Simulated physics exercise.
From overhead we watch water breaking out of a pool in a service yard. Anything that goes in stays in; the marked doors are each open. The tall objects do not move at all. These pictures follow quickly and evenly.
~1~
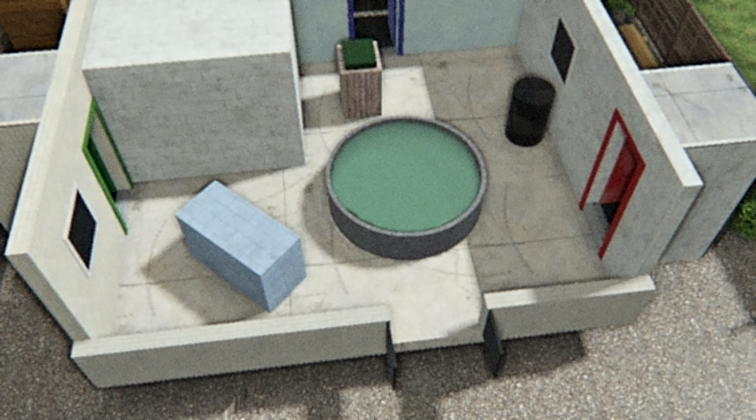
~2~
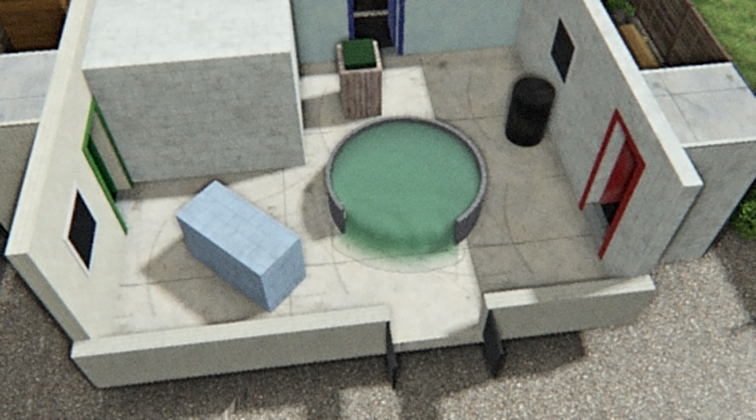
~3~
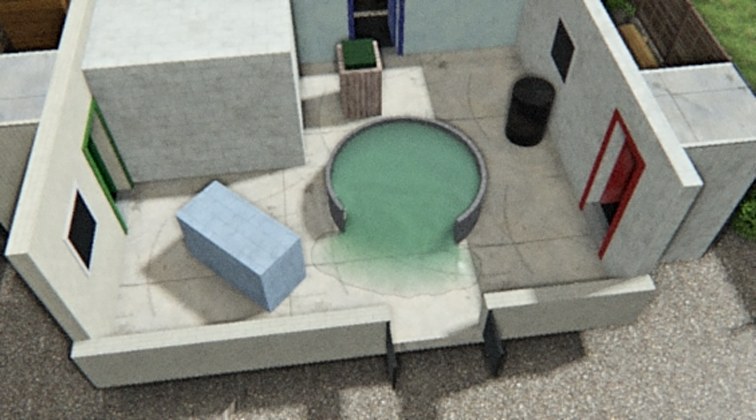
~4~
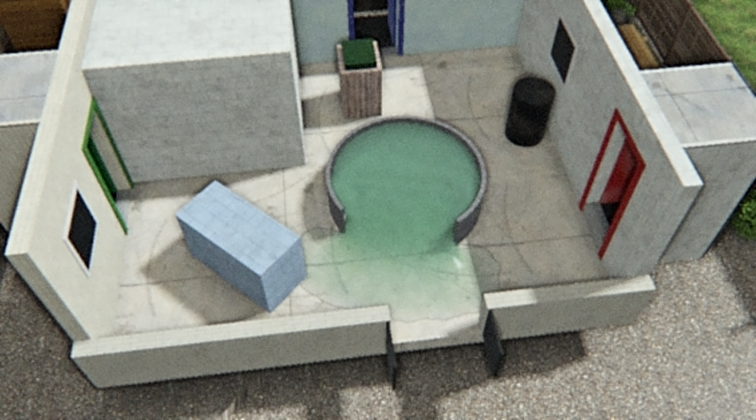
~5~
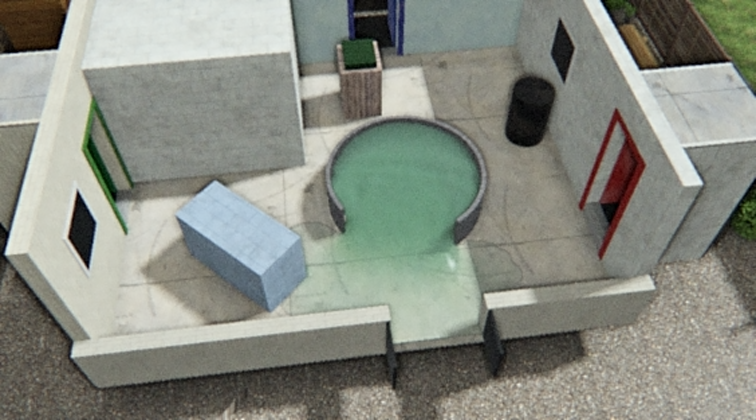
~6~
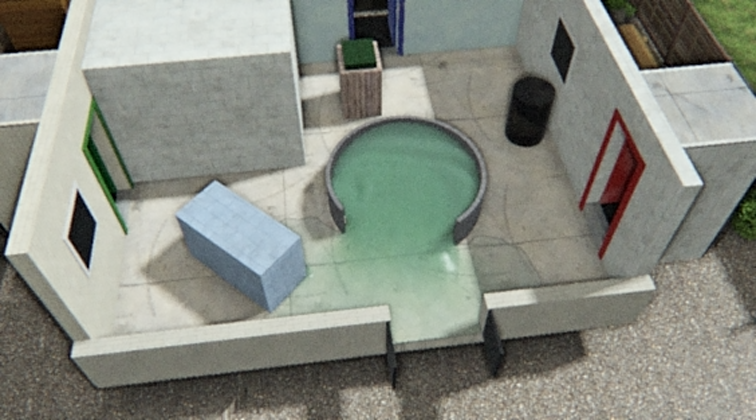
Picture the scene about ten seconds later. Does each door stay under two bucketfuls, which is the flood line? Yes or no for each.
Red door - yes, stays under; blue door - yes, stays under; green door - no, it floods.
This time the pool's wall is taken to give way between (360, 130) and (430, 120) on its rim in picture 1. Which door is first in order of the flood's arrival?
Lab note - earliest arrival at the blue-painted one.
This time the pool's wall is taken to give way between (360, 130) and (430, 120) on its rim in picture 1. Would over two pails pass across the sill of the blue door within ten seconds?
In that case the blue door exceeds the limit.
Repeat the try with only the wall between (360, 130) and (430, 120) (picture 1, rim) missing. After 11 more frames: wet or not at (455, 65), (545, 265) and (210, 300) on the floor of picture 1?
Going through them, the first would be submerged, the next still bare and the last still bare.
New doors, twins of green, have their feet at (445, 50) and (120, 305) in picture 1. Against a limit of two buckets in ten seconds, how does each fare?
Well, one comes out lower, the other comes out higher.
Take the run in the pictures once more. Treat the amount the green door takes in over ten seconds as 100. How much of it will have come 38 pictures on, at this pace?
Roughly 35 per cent.
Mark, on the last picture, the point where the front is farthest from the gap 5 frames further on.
Farthest reach: About (148, 357).
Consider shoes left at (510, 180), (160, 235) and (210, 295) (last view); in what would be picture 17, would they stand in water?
Result, in order: Unflooded / unflooded / waterlogged.
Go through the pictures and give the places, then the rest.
Still water in the round tank at (406, 174), in the first picture.
The front is at (460, 251), out from the gap at (396, 249), in the second picture.
The front is at (318, 249), out from the gap at (396, 251), in the third picture.
The front is at a hidden place, out from the gap at (396, 252), in the fourth picture.
Water pours out at (396, 252) and has run to a hidden place, in the fifth picture.
The front is at a hidden place, out from the gap at (396, 252), in the sixth picture.
A moment on, water covers 25 % of the floor; the red door not reached, the blue door not reached, the green door not reached.
Next, water covers 35 % of the floor; the red door wet at the sill, nothing in, the blue door not reached, the green door not reached.
Then, water covers 45 % of the floor; the red door wet at the sill, nothing in, the blue door not reached, the green door wet at the sill, nothing in.
Later, water covers 65 % of the floor; the red door wet at the sill, nothing in, the blue door not reached, the green door over two buckets in.
In the end, water covers 80 % of the floor; the red door wet at the sill, nothing in, the blue door not reached, the green door far over two buckets in.
